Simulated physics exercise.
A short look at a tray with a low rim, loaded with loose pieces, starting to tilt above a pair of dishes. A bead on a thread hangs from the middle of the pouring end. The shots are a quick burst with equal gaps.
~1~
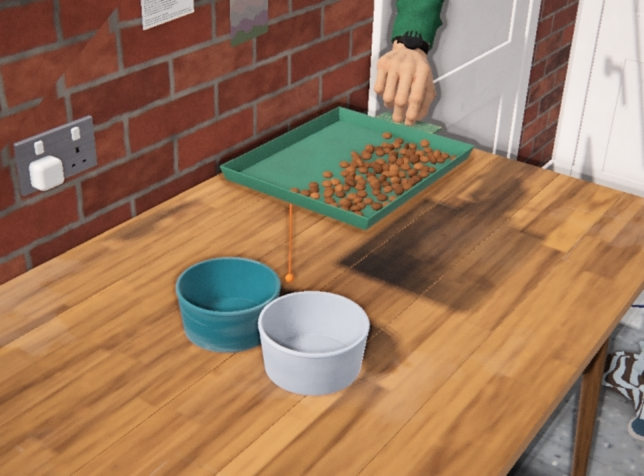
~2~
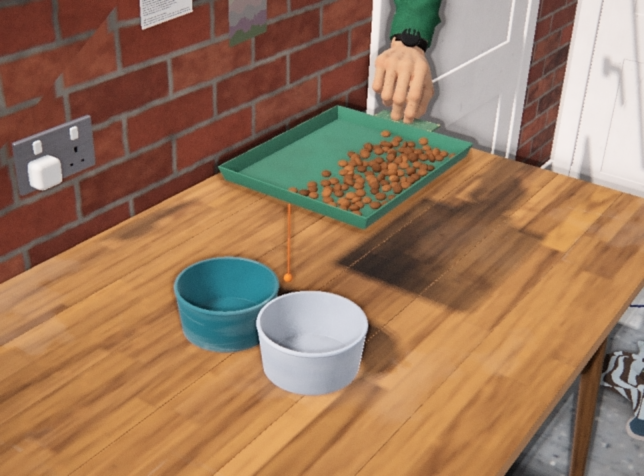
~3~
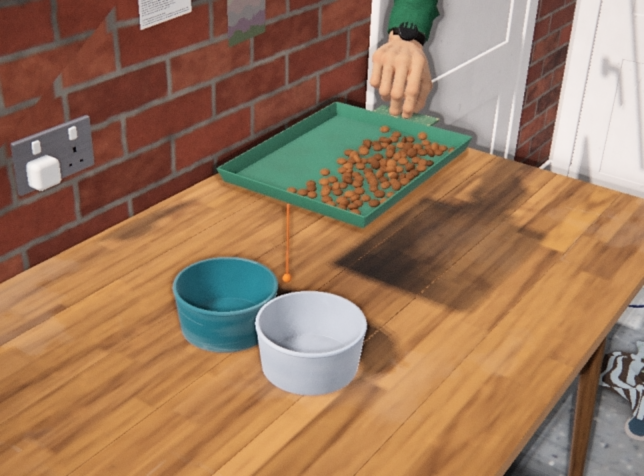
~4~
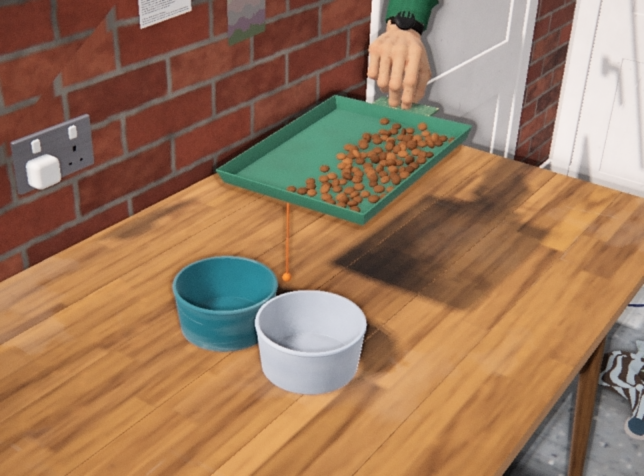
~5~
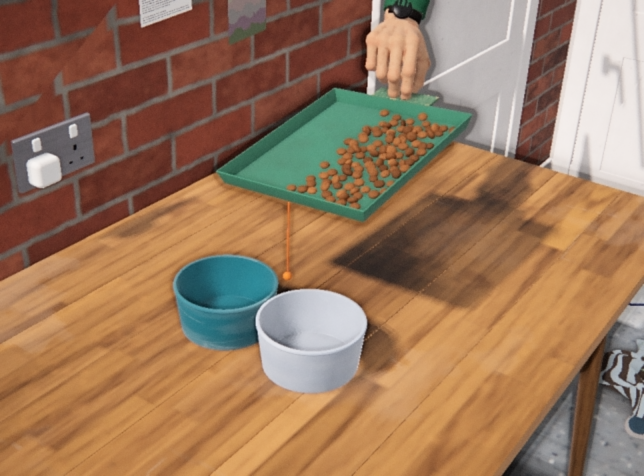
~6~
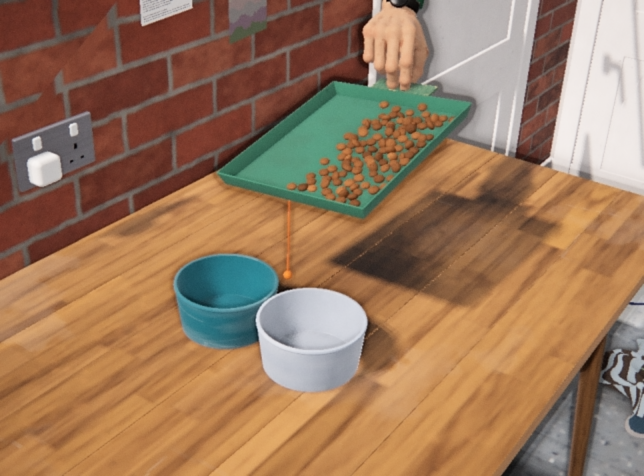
To begin with, a hand in a green sleeve holds a green tray of small brown pieces almost level above a teal bowl and a pale grey one on a wooden table. The hand then gradually raises the far end, tilting the tray slightly, while the pieces stay bunched toward the right side.
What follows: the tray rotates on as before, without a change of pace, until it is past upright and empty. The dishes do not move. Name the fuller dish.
The left dish gets more.
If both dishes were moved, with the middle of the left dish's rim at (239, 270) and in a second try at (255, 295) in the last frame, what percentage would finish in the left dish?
The first gives 90 %, the second 40 %.
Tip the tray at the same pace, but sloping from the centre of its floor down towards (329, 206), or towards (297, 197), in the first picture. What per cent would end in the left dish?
First some 0, then 30 per cent.
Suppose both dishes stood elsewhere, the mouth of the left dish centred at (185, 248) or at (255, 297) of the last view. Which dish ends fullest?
First the right-hand dish, then left.
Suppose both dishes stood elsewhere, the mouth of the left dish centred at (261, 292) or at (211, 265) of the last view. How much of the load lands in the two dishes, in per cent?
Roughly 40 per cent, and 100 per cent.
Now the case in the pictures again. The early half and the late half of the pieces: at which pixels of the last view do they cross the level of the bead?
First near (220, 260), later near (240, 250).
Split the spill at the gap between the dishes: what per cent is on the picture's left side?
Close to 90 per cent.
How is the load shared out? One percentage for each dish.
The left dish has 80 per cent, the right dish has 0.
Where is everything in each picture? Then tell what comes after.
The first frame shows corners of the pouring end at (226, 166) and (366, 216), level; middle of the load at (387, 174), bits of dog kibble; left dish at (195, 324); right dish at (281, 365); bead on its thread at (290, 278).
The second frame shows corners of the pouring end at (225, 166) and (365, 215), level; middle of the load at (386, 173).
The third frame shows corners of the pouring end at (223, 168) and (363, 214), tipped barely, lowest at the left corner; middle of the load at (385, 170).
The fourth frame shows corners of the pouring end at (223, 169) and (362, 211), tipped a little, lowest at the left corner; middle of the load at (384, 163).
The fifth frame shows corners of the pouring end at (223, 170) and (362, 208), tipped a little, lowest at the left corner; middle of the load at (384, 157).
The sixth frame shows corners of the pouring end at (223, 171) and (361, 205), tipped a little, lowest at the left corner; middle of the load at (384, 151); left dish at (193, 320); right dish at (279, 362).
Soon, tray tipped steeply; nearly all on the tray; a stray few in the left dish; a small part in the air.
A while on, tray tipped right over; a small part on the tray; about two thirds in the left dish; a small part outside both; a small part in the air.
Towards the end, tray tipped past a quarter turn; most in the left dish; about a quarter outside both.
Finally, tray tipped past a quarter turn; none in the right dish; most in the left dish; about a quarter outside both.
